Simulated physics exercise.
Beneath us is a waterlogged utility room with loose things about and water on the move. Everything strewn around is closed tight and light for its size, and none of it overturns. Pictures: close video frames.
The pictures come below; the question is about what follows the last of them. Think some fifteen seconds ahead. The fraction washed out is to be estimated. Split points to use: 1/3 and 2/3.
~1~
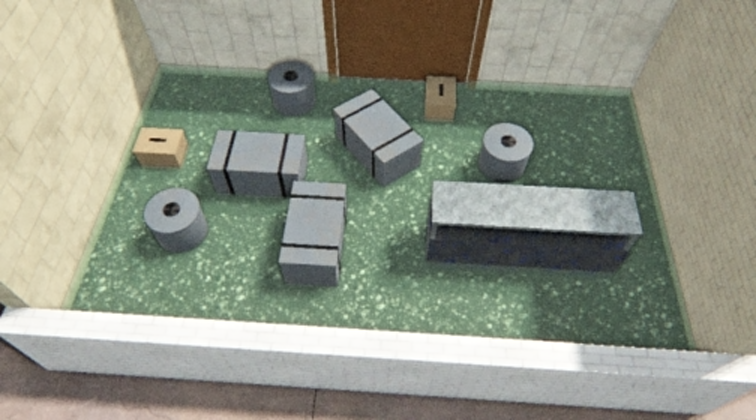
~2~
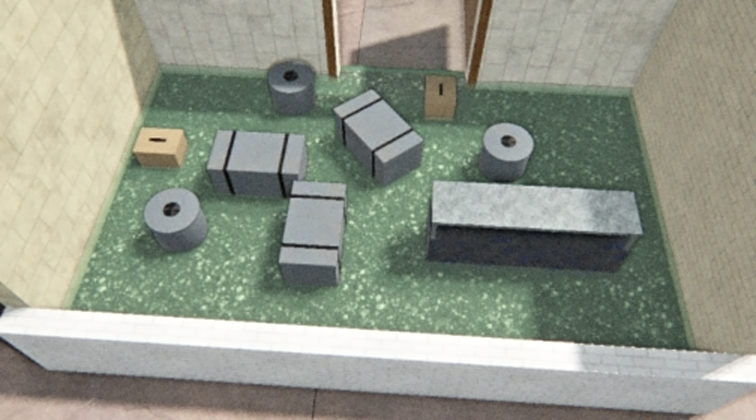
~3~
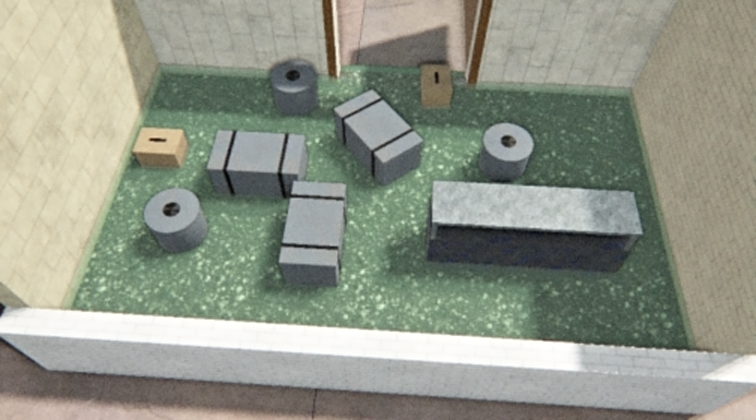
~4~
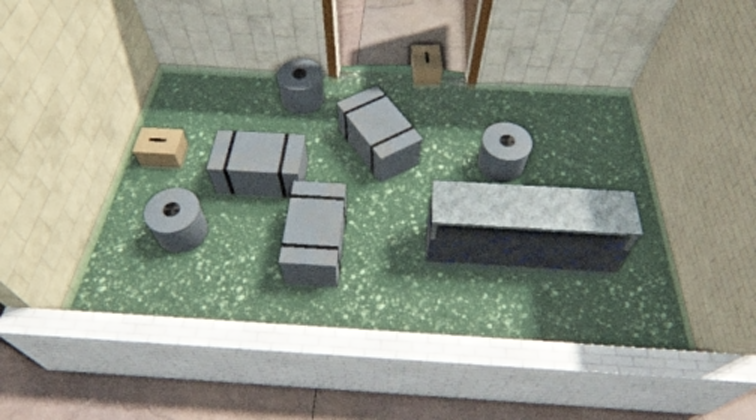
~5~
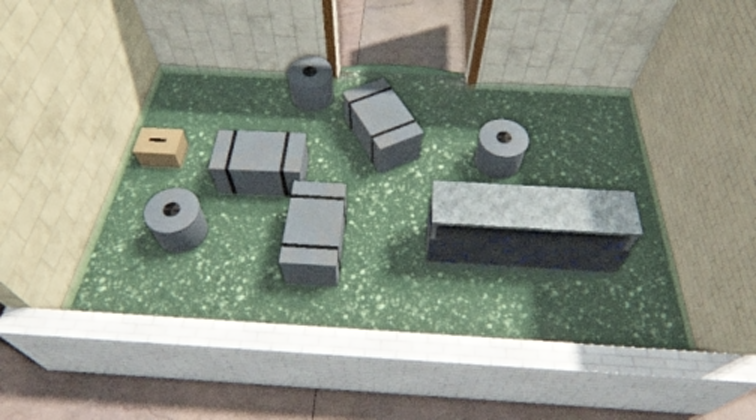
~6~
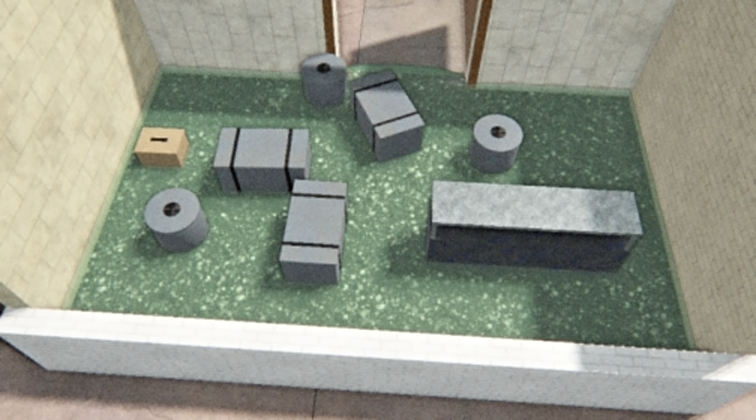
2/3 or more.
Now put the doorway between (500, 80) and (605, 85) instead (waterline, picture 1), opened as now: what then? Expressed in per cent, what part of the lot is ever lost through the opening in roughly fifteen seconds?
Some 50 per cent of the lot.
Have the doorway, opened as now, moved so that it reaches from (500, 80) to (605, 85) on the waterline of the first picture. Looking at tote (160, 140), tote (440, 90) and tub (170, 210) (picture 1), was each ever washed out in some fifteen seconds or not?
One by one as named: Doesn't escape, gets away and doesn't escape.
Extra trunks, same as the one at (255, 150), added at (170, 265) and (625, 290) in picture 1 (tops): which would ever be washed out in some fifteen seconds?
One after the other: No, no.
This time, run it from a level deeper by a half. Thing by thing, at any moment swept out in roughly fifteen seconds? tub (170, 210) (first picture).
Status of the object: Retained.
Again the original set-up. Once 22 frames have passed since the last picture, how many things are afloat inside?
It adds up to 3.
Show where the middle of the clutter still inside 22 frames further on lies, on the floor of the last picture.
Roughly (276, 152).
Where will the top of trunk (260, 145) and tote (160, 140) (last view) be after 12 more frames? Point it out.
Approximately (340, 94), and approximately (188, 125).
A moment on, 1 of 8 are out; 7 afloat.
Next, 4 of 8 are out; 4 afloat.
Later, 5 of 8 are out; 3 afloat.
In the end, 6 of 8 are out; 2 afloat.
